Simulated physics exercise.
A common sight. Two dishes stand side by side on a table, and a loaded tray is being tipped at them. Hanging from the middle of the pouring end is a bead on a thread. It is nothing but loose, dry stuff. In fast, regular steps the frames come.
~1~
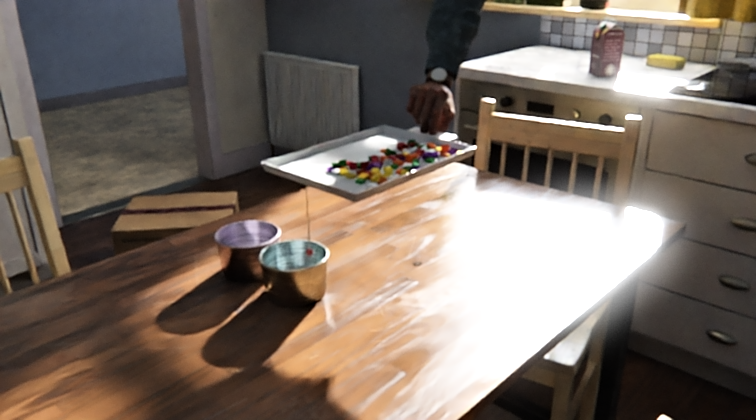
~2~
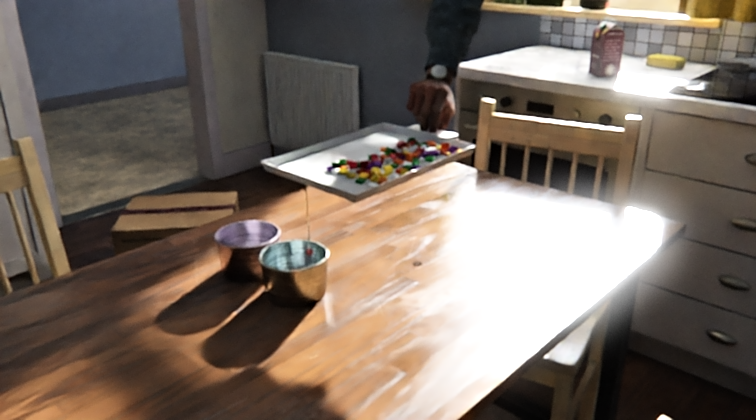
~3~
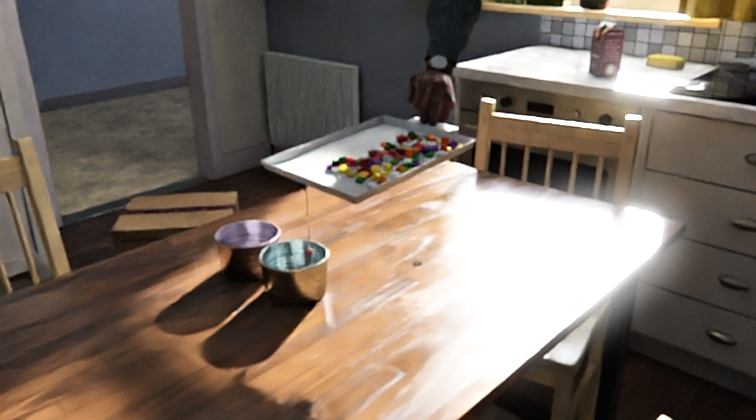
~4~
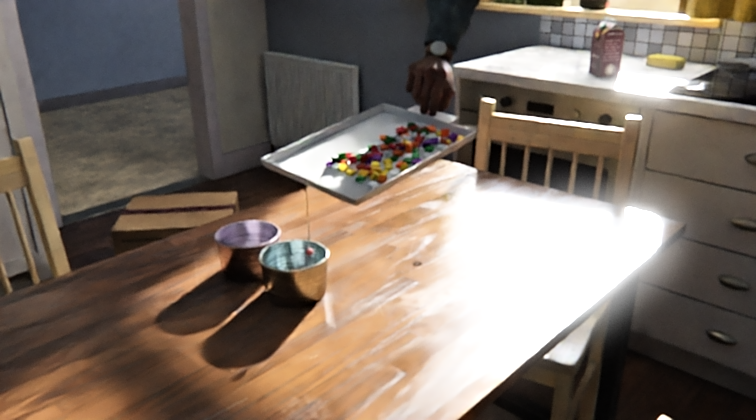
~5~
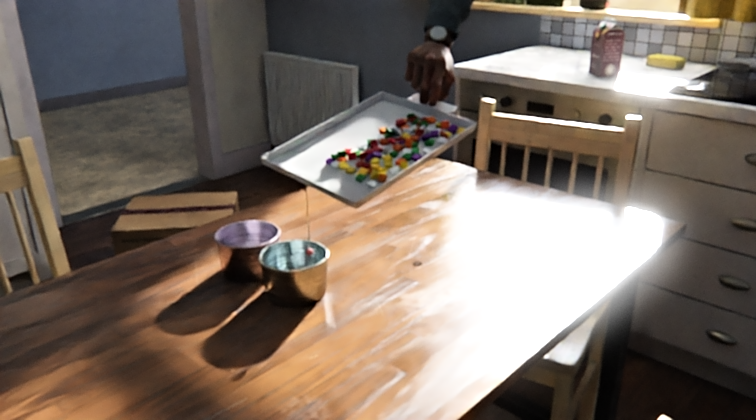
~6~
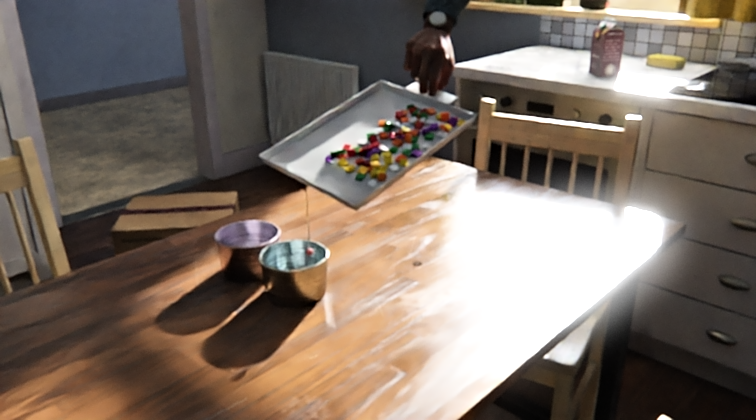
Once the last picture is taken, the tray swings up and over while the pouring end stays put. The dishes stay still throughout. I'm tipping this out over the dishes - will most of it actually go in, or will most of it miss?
The greater share ends up outside the dishes.
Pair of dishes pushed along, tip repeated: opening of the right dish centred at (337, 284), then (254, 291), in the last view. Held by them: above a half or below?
The bulk of it, then Short of half.
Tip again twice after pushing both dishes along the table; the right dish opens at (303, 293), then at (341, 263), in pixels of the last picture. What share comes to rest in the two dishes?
Trial 1 near 10 percent, trial 2 near 20 percent.
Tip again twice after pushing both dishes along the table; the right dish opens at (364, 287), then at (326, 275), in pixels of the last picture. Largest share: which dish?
Try 1: The rightmost dish; try 2: The rightmost dish.
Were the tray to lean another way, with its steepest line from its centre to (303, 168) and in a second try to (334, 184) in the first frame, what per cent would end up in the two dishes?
Well, 70 percent for one and then 0 percent for the other.
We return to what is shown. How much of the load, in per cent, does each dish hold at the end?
About 0 % ends in the left dish and about 0 % in the right dish.
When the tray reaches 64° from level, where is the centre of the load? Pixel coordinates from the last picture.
I'd put the middle of the pieces at roughly (361, 187).
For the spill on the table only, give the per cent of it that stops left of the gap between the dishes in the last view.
10 in a hundred, roughly.
Soon after the last picture, tray tipped steeply; most on the tray; a stray few outside both; a small part in the air.
A little later, tray tipped past a quarter turn; a small part on the tray; a stray few in the right dish; about two thirds outside both; about a quarter in the air.
Later still, tray tipped past a quarter turn; all outside both.
At rest, tray tipped past a quarter turn; none in the right dish; none in the left dish; all outside both.
